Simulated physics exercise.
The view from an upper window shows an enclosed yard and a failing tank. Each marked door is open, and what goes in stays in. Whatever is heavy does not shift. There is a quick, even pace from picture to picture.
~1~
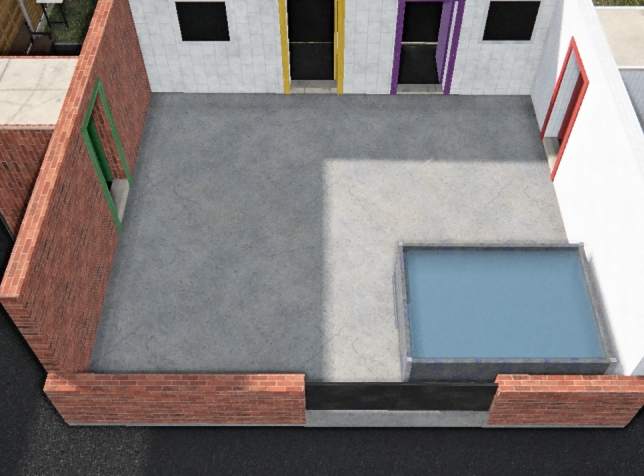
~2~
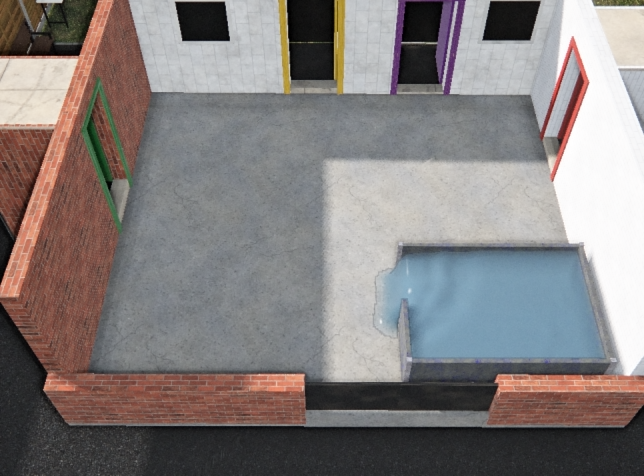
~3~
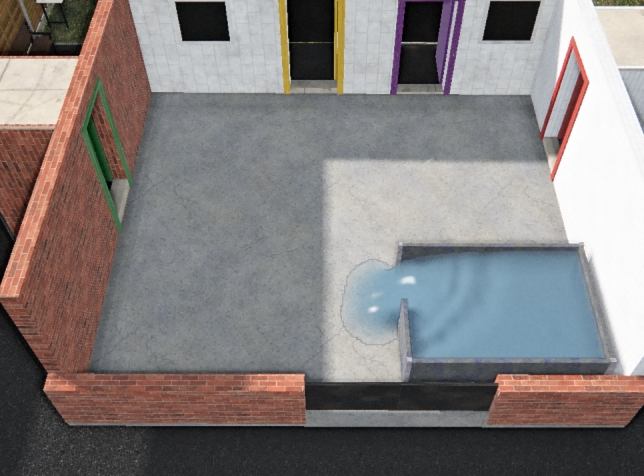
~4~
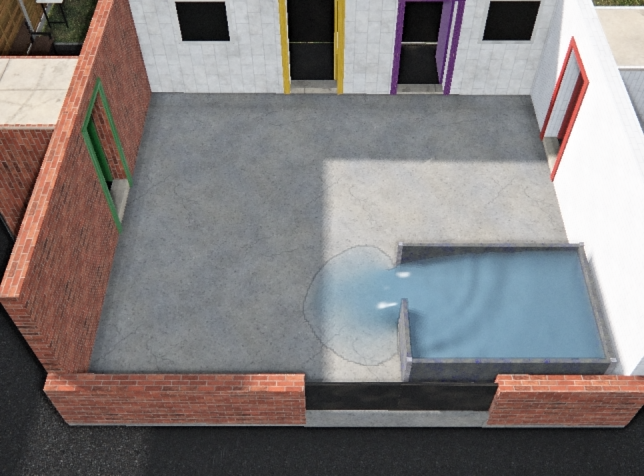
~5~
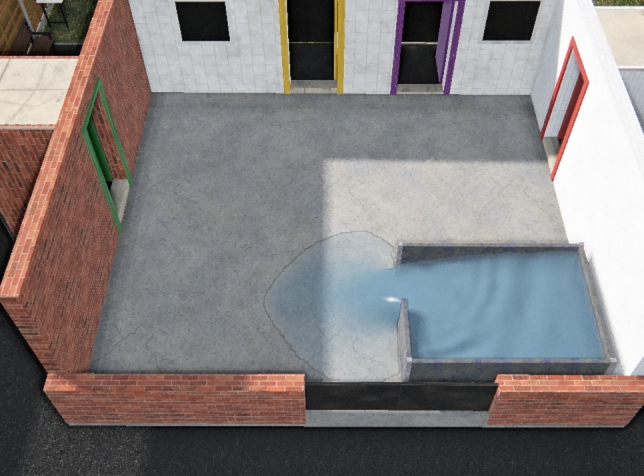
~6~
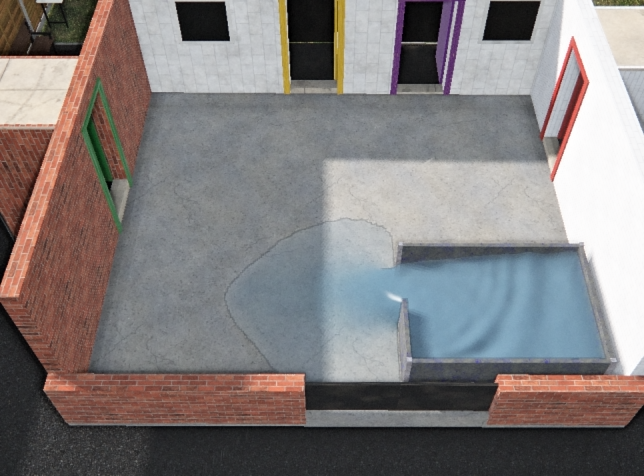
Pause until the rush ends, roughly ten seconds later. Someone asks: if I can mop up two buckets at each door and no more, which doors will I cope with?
My prediction: Yellow door: Two buckets or fewer; purple door: Two buckets or fewer; green door: Two buckets or fewer; red door: Two buckets or fewer.
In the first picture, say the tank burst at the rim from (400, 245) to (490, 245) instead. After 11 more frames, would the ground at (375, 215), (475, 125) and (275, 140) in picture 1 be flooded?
Taking the points in order: Swamped, swamped and swamped.
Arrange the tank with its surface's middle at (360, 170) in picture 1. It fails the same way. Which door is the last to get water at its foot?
The door marked red.
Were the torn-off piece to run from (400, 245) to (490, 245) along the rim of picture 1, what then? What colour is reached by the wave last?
My pick: The green door.
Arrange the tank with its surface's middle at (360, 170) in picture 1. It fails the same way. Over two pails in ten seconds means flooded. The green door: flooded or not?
As far as I can tell, green gets swamped.
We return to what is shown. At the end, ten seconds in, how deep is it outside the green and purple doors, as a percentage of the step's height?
Around 40 in a hundred for the first and 90 in a hundred for the second.
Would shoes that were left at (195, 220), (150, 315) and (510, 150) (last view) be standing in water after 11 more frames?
As listed, the points end up soaked, soaked and high and dry.
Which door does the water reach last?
I say the red-painted one.
A moment on, water covers 35 % of the floor; the yellow door not reached, the purple door not reached, the green door not reached, the red door not reached.
Next, water covers 45 % of the floor; the yellow door not reached, the purple door not reached, the green door wet at the sill, nothing in, the red door not reached.
Then, water covers 55 % of the floor; the yellow door wet at the sill, nothing in, the purple door not reached, the green door wet at the sill, nothing in, the red door not reached.
Later, water covers 65 % of the floor; the yellow door wet at the sill, nothing in, the purple door not reached, the green door wet at the sill, nothing in, the red door not reached.
In the end, water covers 95 % of the floor; the yellow door wet at the sill, nothing in, the purple door wet at the sill, nothing in, the green door wet at the sill, nothing in, the red door under two buckets in.
